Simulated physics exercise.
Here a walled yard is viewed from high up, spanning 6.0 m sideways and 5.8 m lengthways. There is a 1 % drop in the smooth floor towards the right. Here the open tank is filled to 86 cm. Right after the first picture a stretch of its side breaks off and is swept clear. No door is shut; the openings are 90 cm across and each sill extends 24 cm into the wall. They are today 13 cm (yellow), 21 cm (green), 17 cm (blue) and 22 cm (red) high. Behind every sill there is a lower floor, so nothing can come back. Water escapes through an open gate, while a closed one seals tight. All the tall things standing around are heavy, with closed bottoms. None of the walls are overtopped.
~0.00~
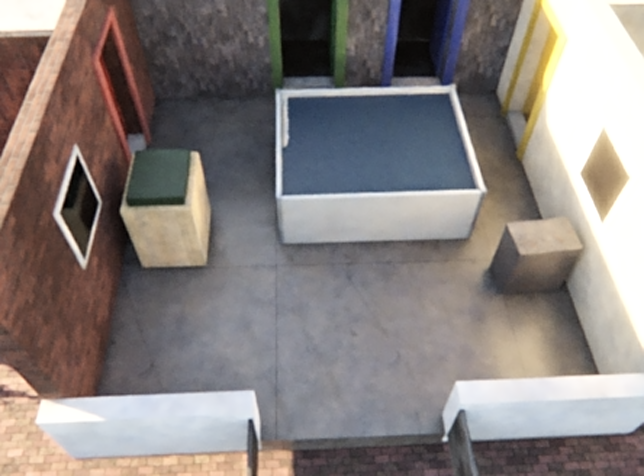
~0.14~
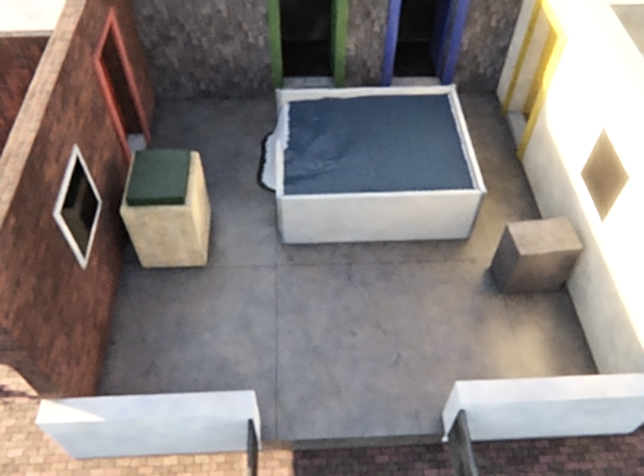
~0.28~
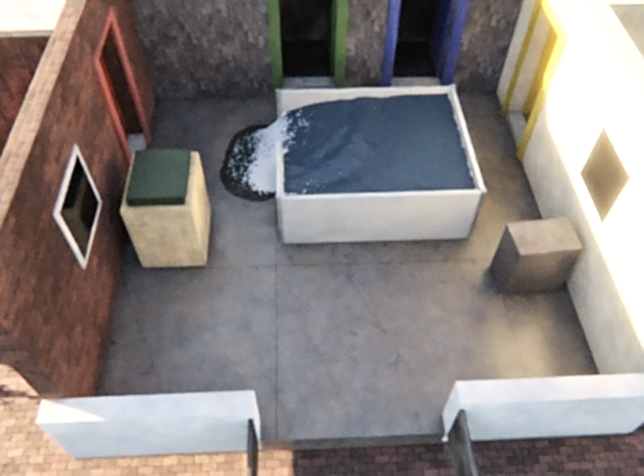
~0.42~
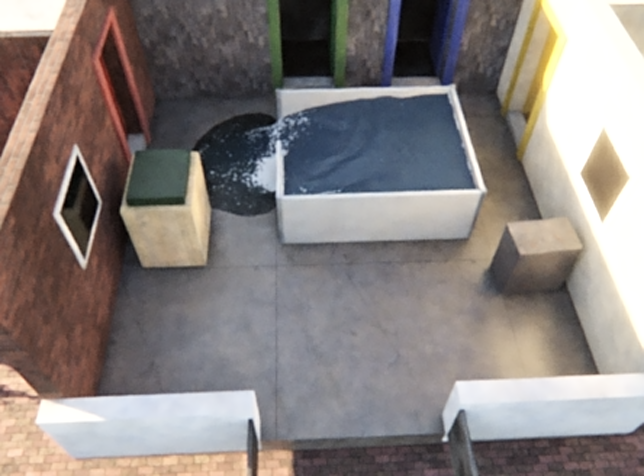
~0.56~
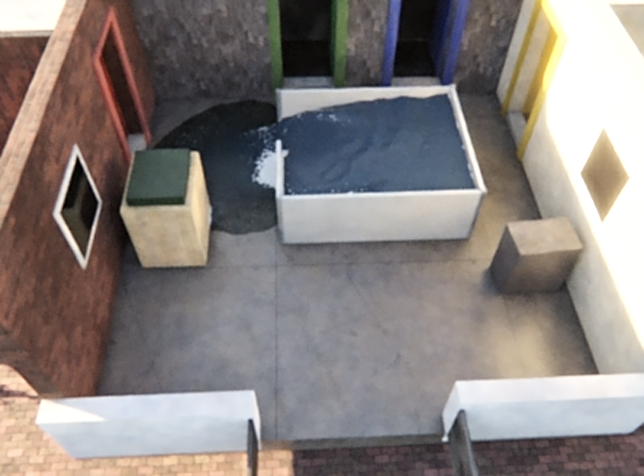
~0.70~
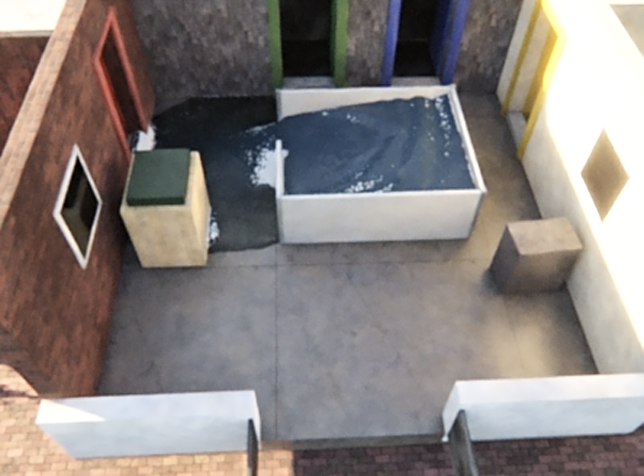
Dark water pours from the tank's broken left side and spreads across the yard floor.
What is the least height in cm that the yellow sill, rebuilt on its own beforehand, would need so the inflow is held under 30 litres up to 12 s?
Around 20 cm would be enough.
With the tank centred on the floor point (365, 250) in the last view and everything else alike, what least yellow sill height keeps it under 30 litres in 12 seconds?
Then roughly 16 cm.
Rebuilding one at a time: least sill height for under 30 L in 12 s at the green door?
For green, a step near 8.5 cm.
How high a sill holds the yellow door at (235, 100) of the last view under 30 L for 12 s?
28 cm.
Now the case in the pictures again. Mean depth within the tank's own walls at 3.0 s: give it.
Near 44 cm, averaged.
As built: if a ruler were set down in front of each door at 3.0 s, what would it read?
Depths in cm - yellow: 0, green: 9, blue: 0, red: 41.
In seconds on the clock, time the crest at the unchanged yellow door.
Peak time: About 7.0 s.
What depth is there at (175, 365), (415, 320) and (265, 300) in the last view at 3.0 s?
About 2, 0 and 1 cm.
After 1.4 s water covers 25 % of the floor, deepest (60 cm) near (157, 99); it has not reached the yellow door.
After 3.0 s water covers 40 % of the floor, deepest (41 cm) near (142, 174); it has not reached the yellow door.
After 12.0 s water covers 100 % of the floor, deepest (19 cm) near (550, 246); 14 cm at the yellow door, 159 litres in over its 13 cm sill.
At the yellow door as built, the water arrived by 3.9 s and peaked near 22 cm at 7.2 s.
Run again over the same 12 s with other heights there, 62 litres in over 17.5 cm, 4 litres over 24.5 cm. The limit of 30 litres is kept from about 20 cm up.
